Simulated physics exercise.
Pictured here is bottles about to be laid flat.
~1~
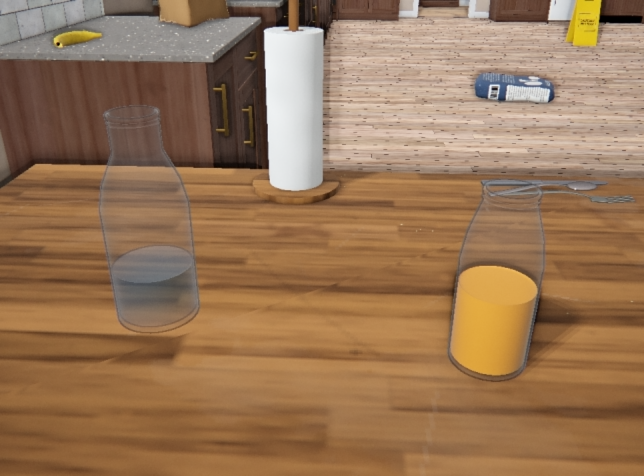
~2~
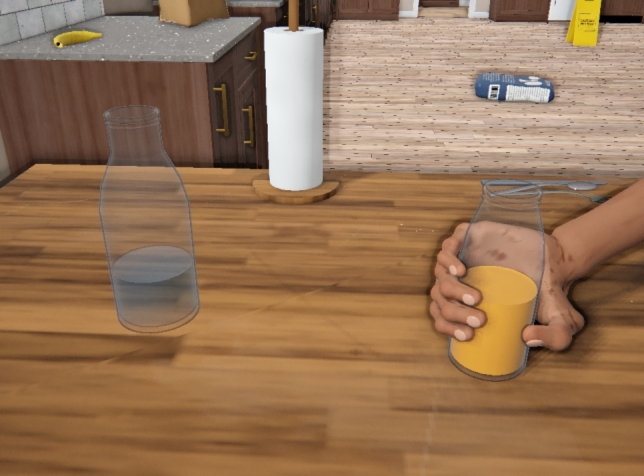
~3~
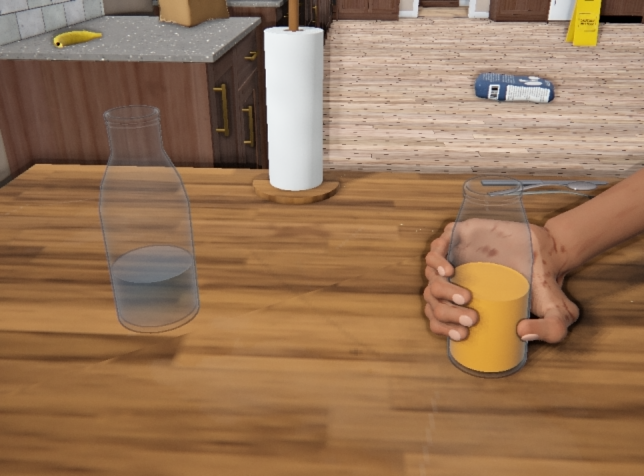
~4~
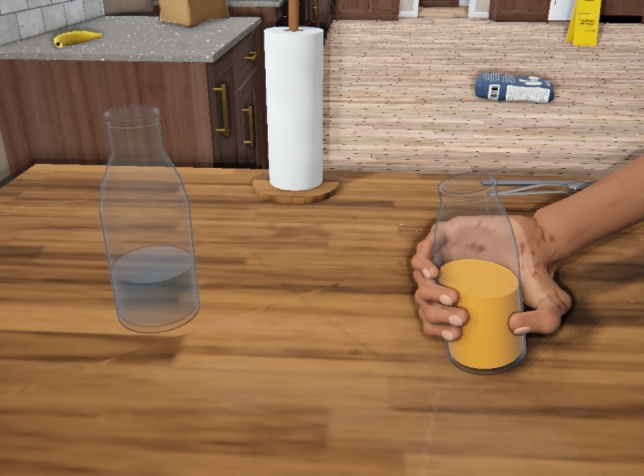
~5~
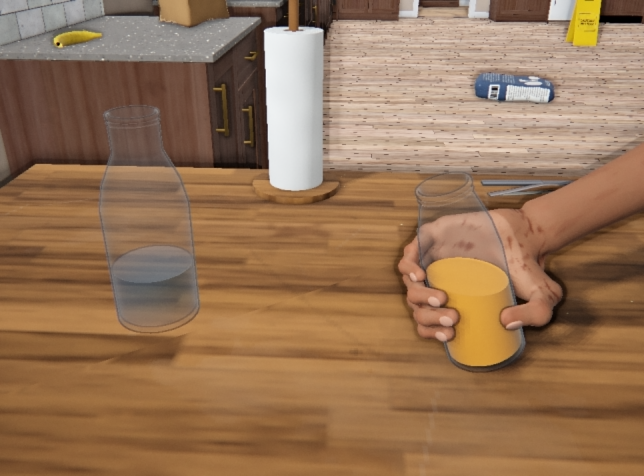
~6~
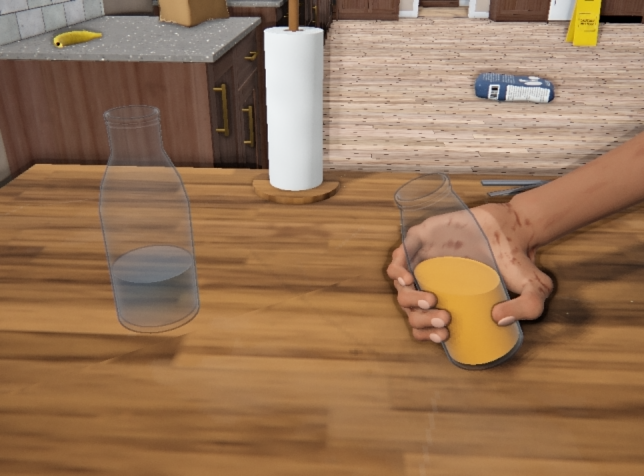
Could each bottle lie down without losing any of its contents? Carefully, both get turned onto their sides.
Left: No; right: No.
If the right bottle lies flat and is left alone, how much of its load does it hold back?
It keeps about 30 per cent of what it had.
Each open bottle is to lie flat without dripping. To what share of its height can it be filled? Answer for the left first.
The first takes 14 %, the second 14 %.
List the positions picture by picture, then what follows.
Both stand upright; right bottle (498, 275) about half full, open; left bottle (146, 216) about a quarter full, open, in the first frame.
A hand takes the right bottle; right bottle about half full, surface at (497, 286); left bottle about a quarter full, surface at (153, 263), in the second frame.
The right bottle is being lowered; right bottle (490, 272) about half full; left bottle (146, 216) about a quarter full, in the third frame.
The right bottle is being lowered; right bottle about half full, surface at (478, 279); left bottle about a quarter full, surface at (153, 263), in the fourth frame.
The right bottle is being lowered; right bottle (465, 268) about half full; left bottle (146, 216) about a quarter full, in the fifth frame.
The right bottle is being lowered; right bottle (454, 268) tipped 25°, open; left bottle about a quarter full, surface at (153, 263), open, in the sixth frame.
A moment on, the right bottle is nearly down; right bottle, all still inside.
Further on, the right bottle lies flat; right bottle, a puddle at its mouth.
When it is over, both lie flat; right bottle, a puddle at its mouth; left bottle, a puddle at its mouth.
